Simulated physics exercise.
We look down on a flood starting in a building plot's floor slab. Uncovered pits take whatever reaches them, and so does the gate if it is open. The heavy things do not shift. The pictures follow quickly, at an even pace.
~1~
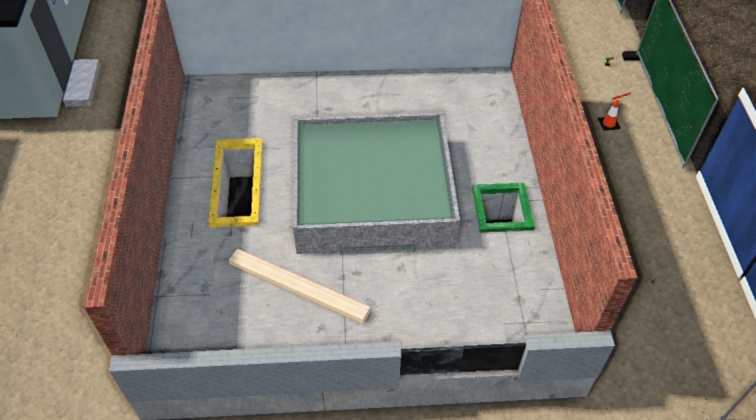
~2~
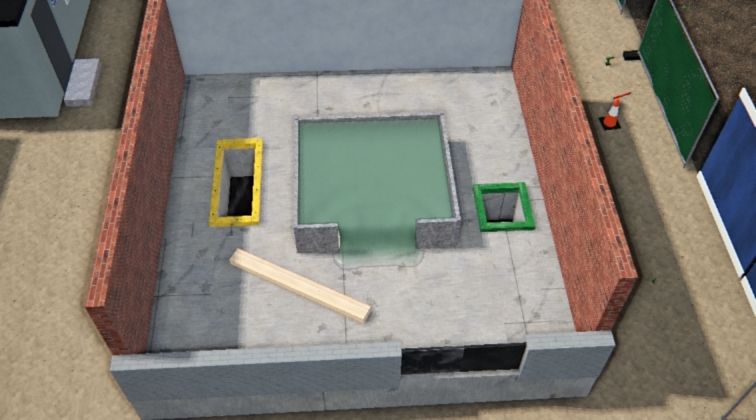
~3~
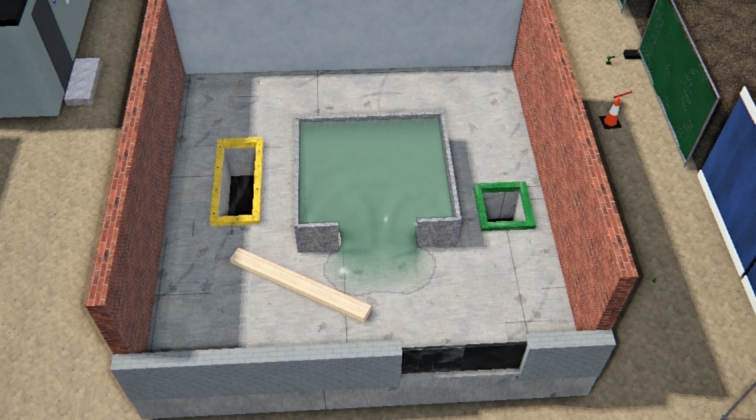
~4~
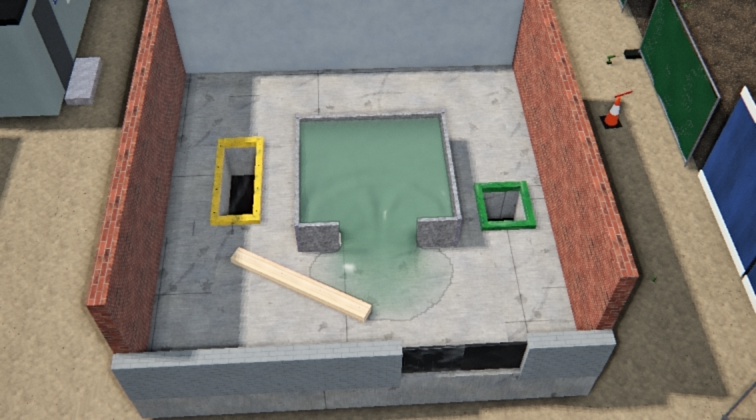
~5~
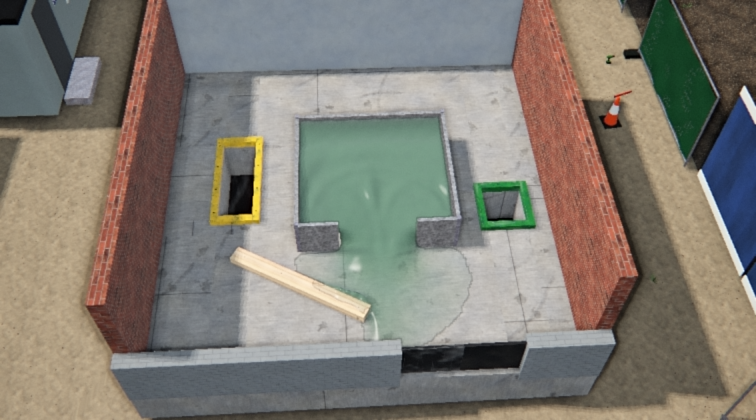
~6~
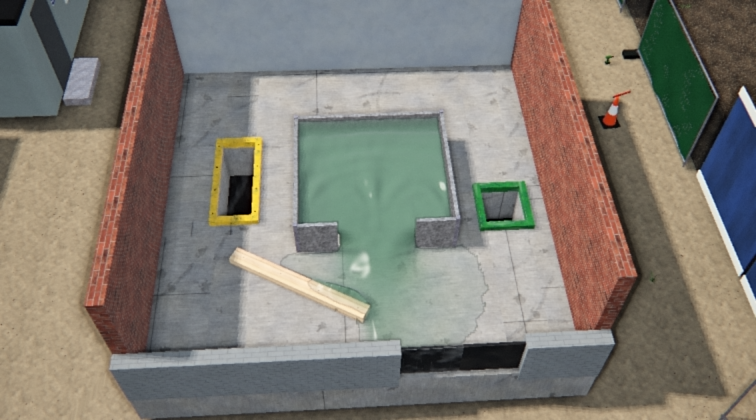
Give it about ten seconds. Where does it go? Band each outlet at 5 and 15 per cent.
The gate takes less than 5 %; the green pit takes between 5 and 15 %; the yellow pit takes less than 5 %.
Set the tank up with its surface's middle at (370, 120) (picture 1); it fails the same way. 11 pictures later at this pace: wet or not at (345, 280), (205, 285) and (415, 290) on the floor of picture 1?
One after the other: Wet, clear, covered.
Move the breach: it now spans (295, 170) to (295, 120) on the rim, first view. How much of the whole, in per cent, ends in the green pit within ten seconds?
In per cent: Green 0.
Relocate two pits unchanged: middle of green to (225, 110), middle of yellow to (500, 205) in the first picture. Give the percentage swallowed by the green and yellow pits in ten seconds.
In per cent: Green 0, yellow 8.
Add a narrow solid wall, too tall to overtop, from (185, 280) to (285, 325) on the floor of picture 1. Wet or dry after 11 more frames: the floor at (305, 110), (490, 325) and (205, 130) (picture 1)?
One after the other: Dry, wet, no water.
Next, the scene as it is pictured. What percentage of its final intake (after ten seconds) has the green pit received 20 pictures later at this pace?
About 15 per cent.
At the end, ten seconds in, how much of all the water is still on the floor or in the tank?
Near 92 in a hundred.
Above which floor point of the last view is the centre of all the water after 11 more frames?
Close to (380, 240).
A moment on, water covers 20 % of the floor; the gate 0 %, the green pit 0 %, the yellow pit 0 %.
Next, water covers 30 % of the floor; the gate 0 %, the green pit 0 %, the yellow pit 0 %.
Then, water covers 50 % of the floor; the gate 0 %, the green pit 1 %, the yellow pit 0 %.
Later, water covers 80 % of the floor; the gate 0 %, the green pit 5 %, the yellow pit 0 %.
In the end, water covers 95 % of the floor; the gate 0 %, the green pit 9 %, the yellow pit 0 %.
